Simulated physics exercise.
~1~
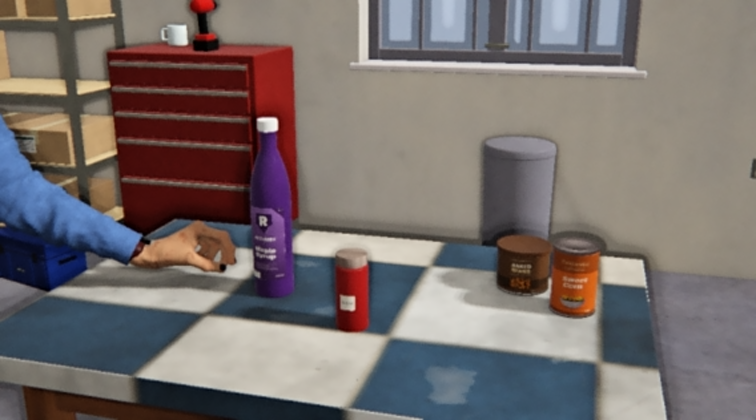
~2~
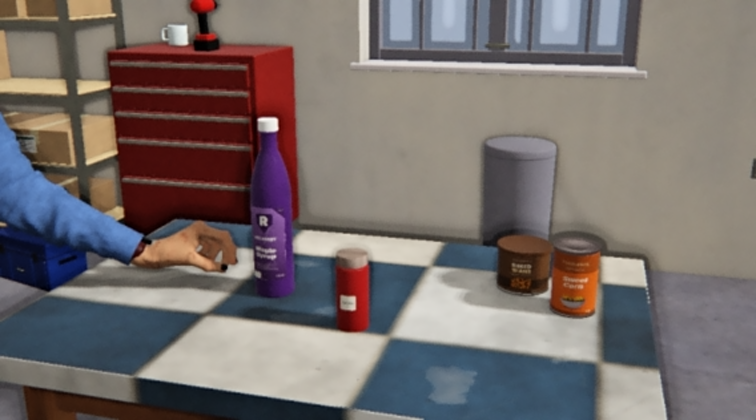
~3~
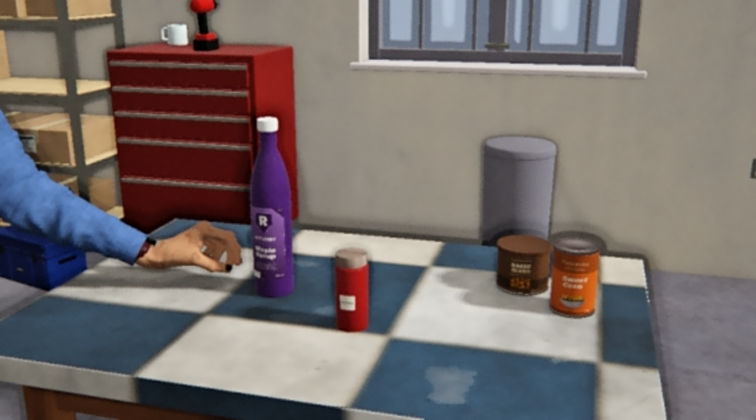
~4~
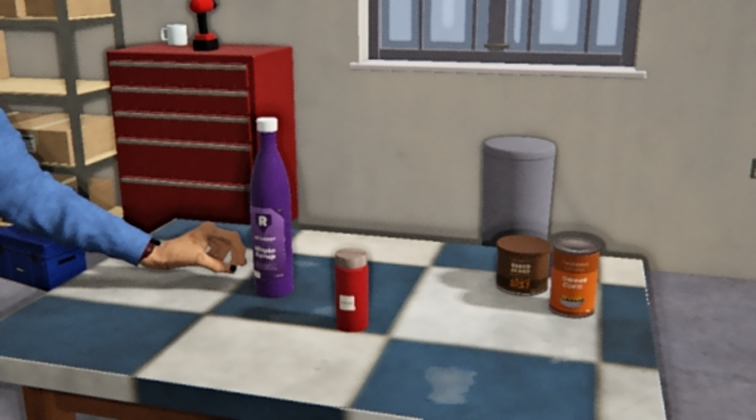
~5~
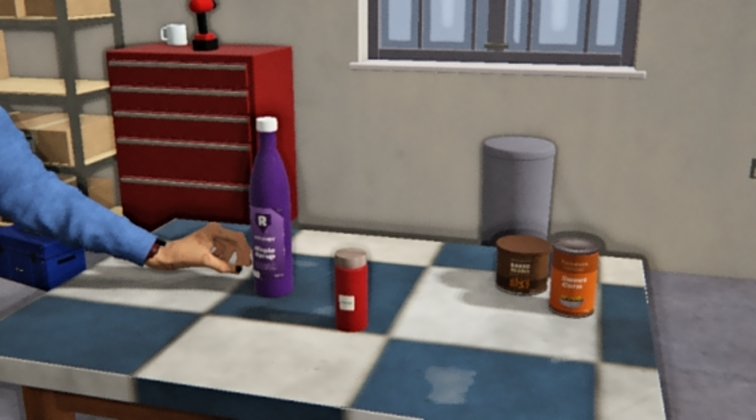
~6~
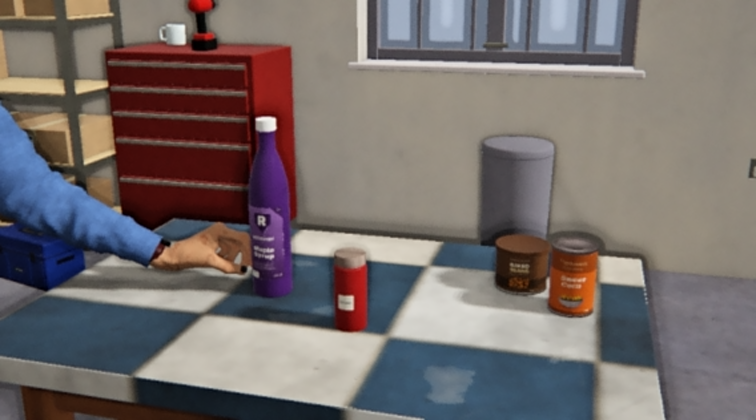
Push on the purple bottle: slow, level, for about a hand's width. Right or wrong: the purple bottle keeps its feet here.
Right, it stays up.
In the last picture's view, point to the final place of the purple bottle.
Pretty much around (338, 213), I'd say.
Then, 0.40 s after the last picture, purple bottle slid about its own width near (292, 210).
Then, 0.90 s after the last picture, purple bottle slid about its own width near (324, 212).
At rest, moved from the start, purple bottle. Seen from the same camera at the end, purple bottle near (338, 213).
